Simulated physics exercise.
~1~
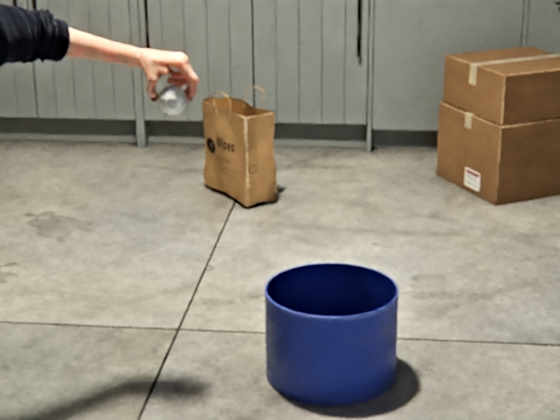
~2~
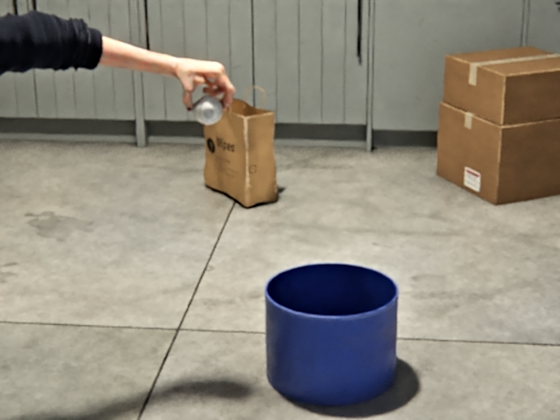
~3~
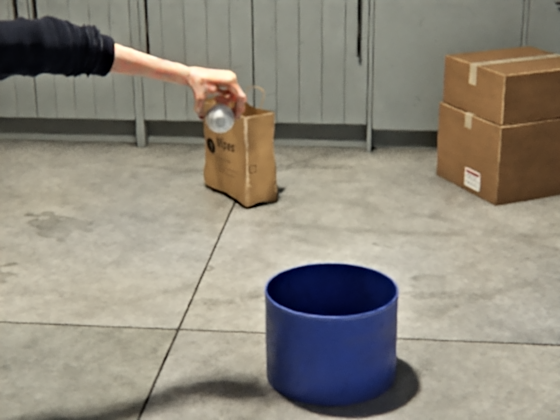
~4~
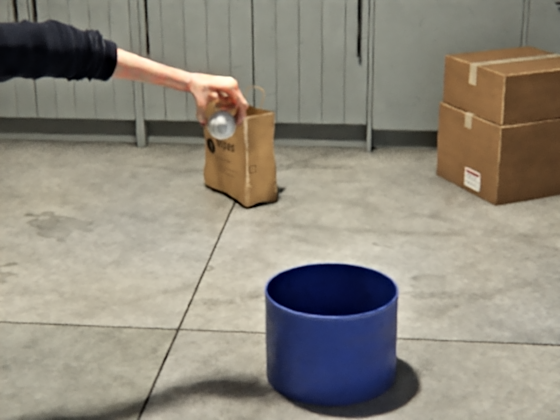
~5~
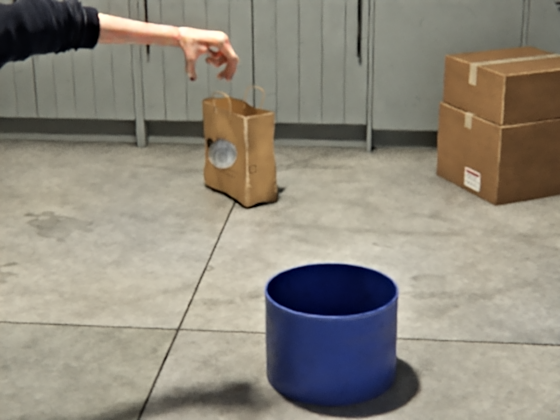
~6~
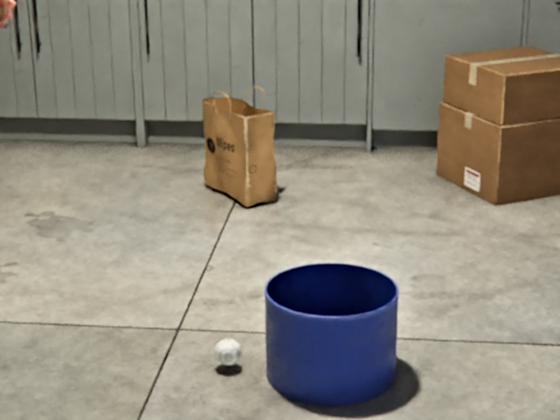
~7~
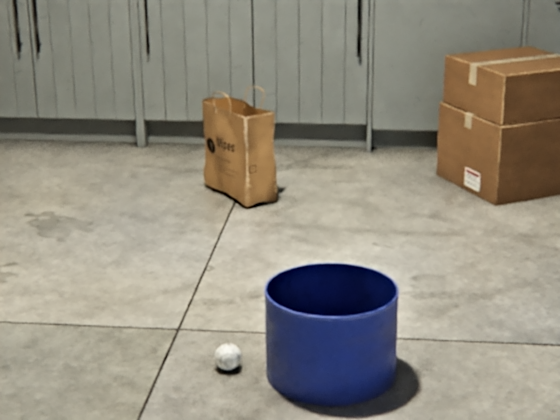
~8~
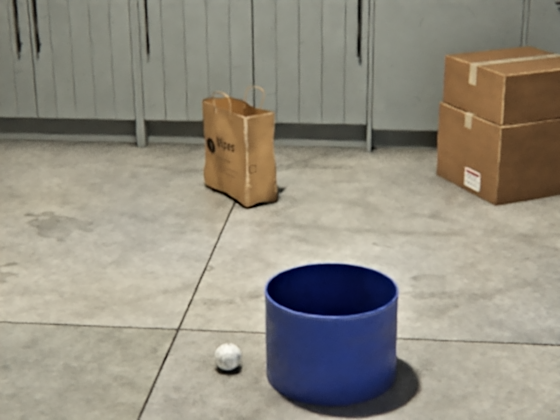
A hand holding a small pale, round object reached in from the left over a concrete floor, moved right and let go. The object dropped, missed the blue bin and came to rest on the floor just left of it, as the hand withdrew.
